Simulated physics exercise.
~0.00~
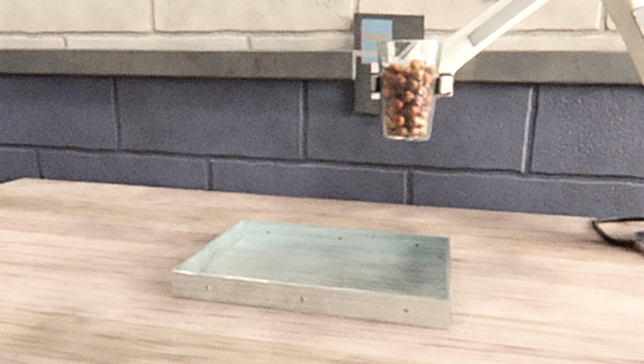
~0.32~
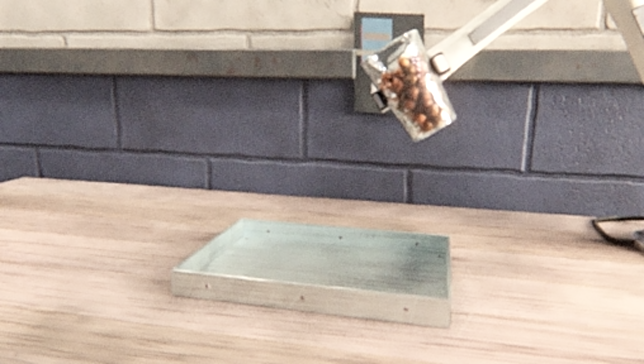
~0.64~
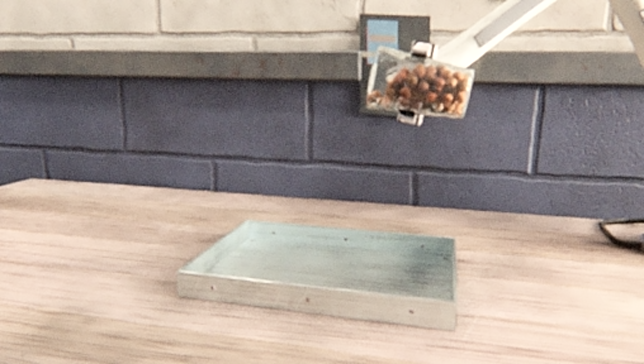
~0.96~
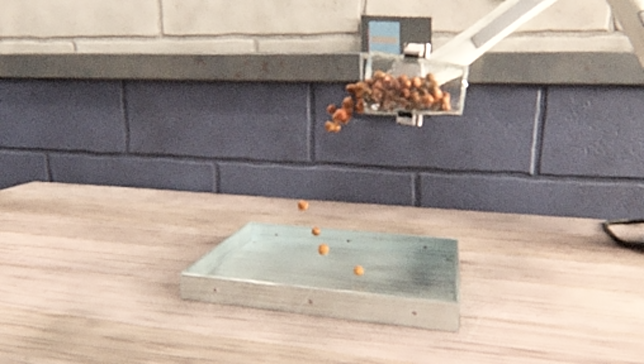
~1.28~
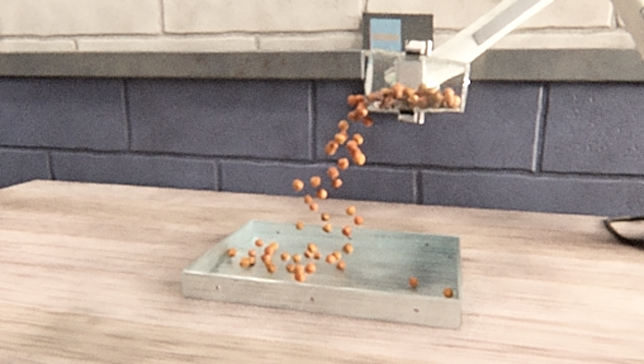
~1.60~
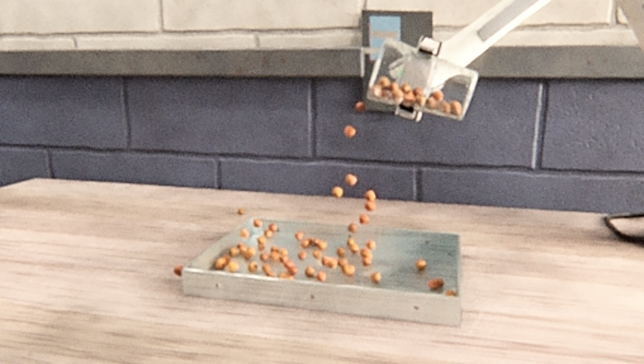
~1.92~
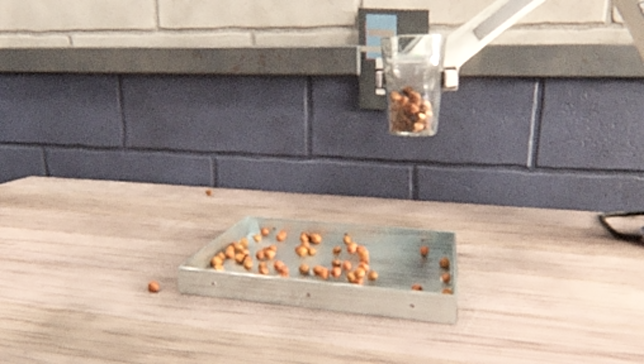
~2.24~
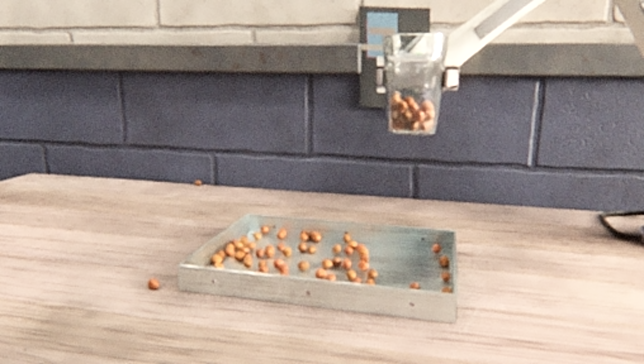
A clear beaker of hazelnuts held by a robot arm tipped over to the left, spilling most of them into a shallow tray on the table, then swung upright with some still inside, while a couple of stray nuts ended up outside the tray.
